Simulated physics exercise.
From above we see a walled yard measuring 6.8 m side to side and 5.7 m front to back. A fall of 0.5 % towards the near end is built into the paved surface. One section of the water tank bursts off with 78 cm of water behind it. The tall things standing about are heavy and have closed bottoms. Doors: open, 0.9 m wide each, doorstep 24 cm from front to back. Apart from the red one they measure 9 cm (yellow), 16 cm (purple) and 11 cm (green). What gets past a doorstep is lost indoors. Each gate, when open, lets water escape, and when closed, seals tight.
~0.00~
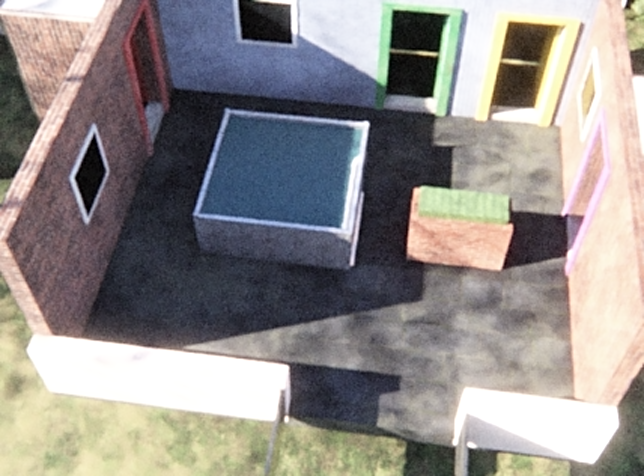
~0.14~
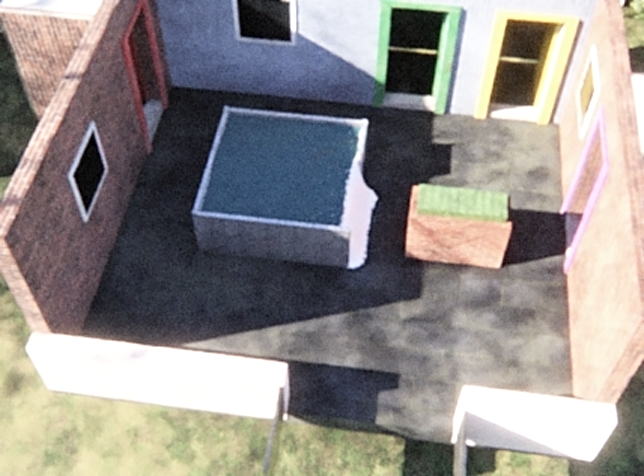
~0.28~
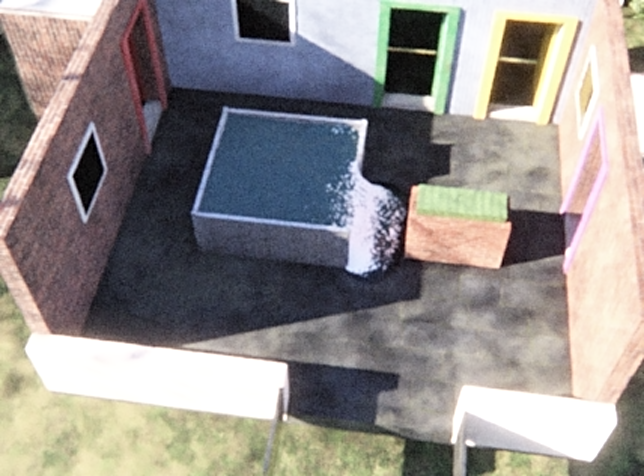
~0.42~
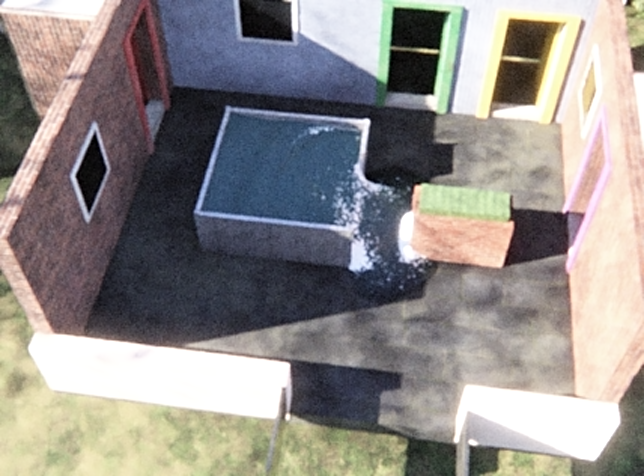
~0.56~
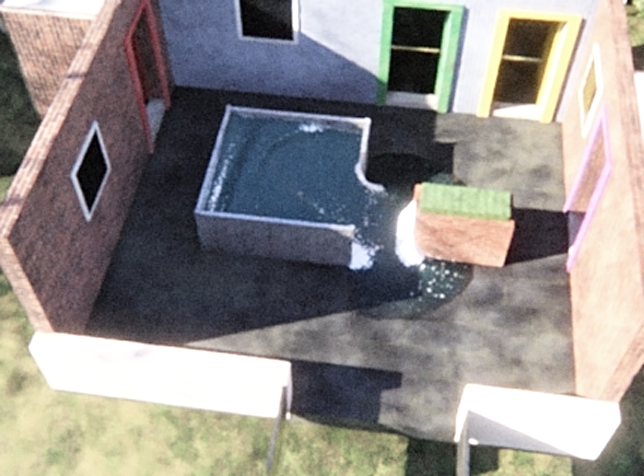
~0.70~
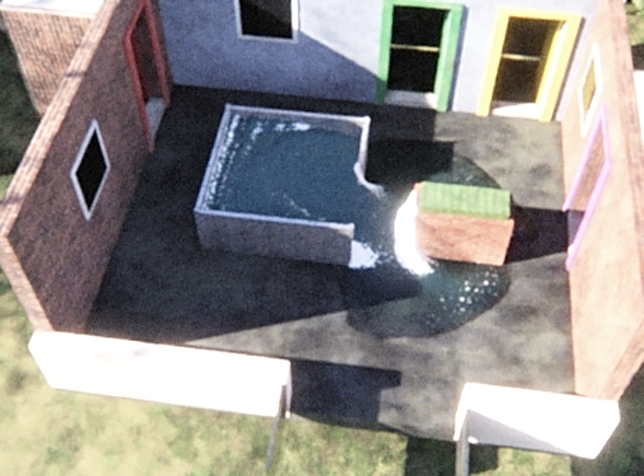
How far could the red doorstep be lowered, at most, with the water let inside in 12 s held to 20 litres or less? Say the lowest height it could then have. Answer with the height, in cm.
It could then stand at about 7 cm.
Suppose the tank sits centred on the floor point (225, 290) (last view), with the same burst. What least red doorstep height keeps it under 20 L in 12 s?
It should be around 6.5 cm high.
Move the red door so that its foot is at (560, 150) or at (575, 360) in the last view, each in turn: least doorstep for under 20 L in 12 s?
Roughly 21 and 19 cm.
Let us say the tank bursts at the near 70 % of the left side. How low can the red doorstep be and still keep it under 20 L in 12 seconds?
About 14.0 cm.
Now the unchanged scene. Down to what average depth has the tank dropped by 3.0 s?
Some 29 cm.
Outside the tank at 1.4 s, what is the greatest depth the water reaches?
I'd put it near 58 cm.
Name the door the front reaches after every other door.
Red.
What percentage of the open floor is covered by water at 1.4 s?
I'd say near 40 percent.
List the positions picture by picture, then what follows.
The water tank at (285, 171) is whole and still, 78 cm deep; the red door at (148, 85) is dry, in the first frame.
The gap is at (352, 213), the front 0.3 m out at (375, 206); the back of the water tank holds 78 cm, in the second frame.
The gap is at (351, 215), the front 0.8 m out at (404, 218); the back of the water tank holds 78 cm, in the third frame.
The gap is at (354, 216), the front 1.4 m out at a hidden place; the back of the water tank holds 78 cm, in the fourth frame.
Water pours out at (354, 216) and has run 2.1 m, to a hidden place; about 6 cm deep outside, 72 cm at the back, in the fifth frame.
The gap is at (354, 214), the front 2.7 m out at (532, 235); the back of the water tank holds 66 cm; the red door at (149, 81), 3.9 m from the gap, is still 3.6 m from the nearest water, in the sixth frame.
After 1.4 s water covers 40 % of the floor, deepest (58 cm) near (405, 234); it has not reached the red door.
After 3.0 s water covers 50 % of the floor, deepest (29 cm) near (404, 243); it has not reached the red door.
After 12.0 s water covers 95 % of the floor, deepest (10 cm) near (513, 421); 8 cm at the red door, 0 litres in over its 23 cm doorstep.
At the red door as built, the water arrived by 6.4 s and peaked near 10 cm at 10.2 s.
Run again over the same 12 s with other heights there, 39 litres in over 5.5 cm, 13 litres over 7.5 cm. The limit of 20 litres is kept from about 7 cm up.
